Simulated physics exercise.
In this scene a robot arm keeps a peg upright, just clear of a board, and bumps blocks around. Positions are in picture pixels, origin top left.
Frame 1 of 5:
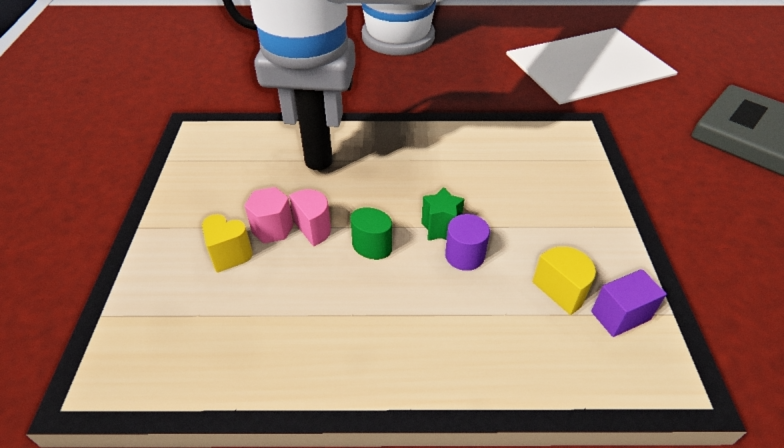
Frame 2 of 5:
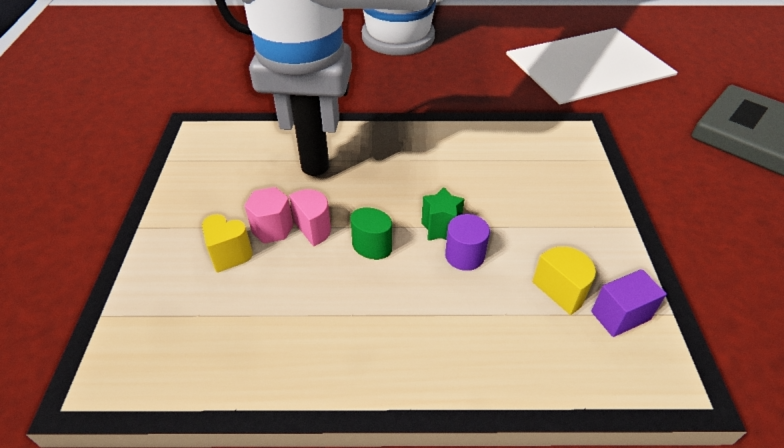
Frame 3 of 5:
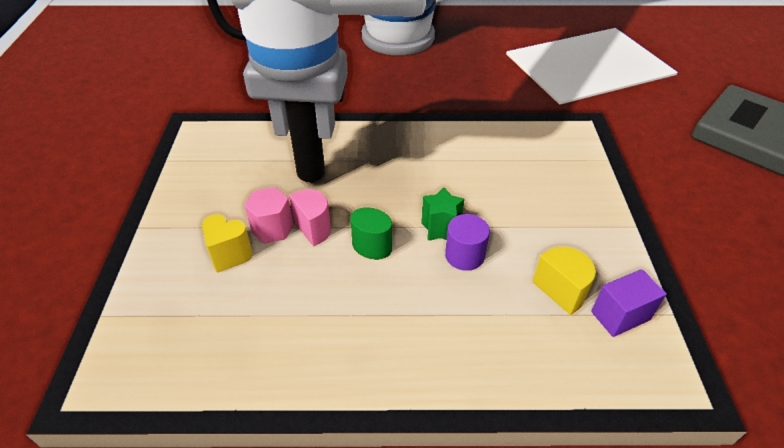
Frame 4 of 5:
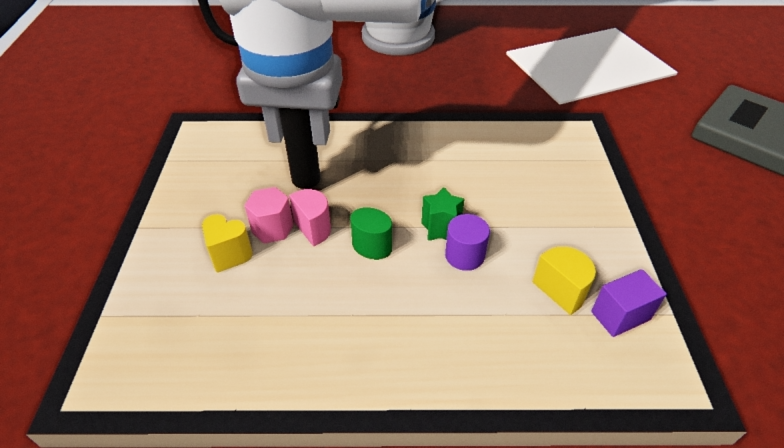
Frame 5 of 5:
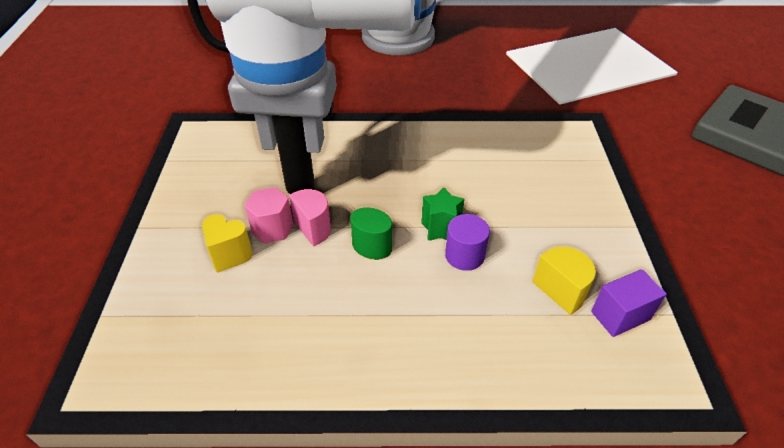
Robot arm lowering a black peg slightly leftward and toward two pink blocks on a wooden board, the coloured blocks staying still.
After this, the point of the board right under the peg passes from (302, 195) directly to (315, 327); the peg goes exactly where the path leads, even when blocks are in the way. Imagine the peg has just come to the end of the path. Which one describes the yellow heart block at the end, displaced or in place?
That block is not shifted.
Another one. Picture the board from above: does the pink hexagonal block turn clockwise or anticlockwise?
Top view: Clockwise.
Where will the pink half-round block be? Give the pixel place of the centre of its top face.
The middle of its upper face should be somewhere near (344, 250).
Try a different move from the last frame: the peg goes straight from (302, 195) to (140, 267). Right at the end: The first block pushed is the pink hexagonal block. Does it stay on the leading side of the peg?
The peg no longer has it in front.
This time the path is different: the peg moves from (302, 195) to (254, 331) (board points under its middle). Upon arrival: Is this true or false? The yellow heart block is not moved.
False.
On the path given first. One third of the way, peg at (305, 226); pink hexagonal block at (264, 206), turned 30° clockwise; pink half-round block at (324, 225), turned 35° anticlockwise.
Two thirds of the way, peg at (310, 270); pink hexagonal block at (264, 206), turned 30° clockwise; pink half-round block at (343, 250), turned 120° anticlockwise.
At the end, peg at (314, 320); yellow heart block not moved; pink hexagonal block at (264, 206), turned 30° clockwise; pink half-round block at (344, 250), turned 125° anticlockwise.
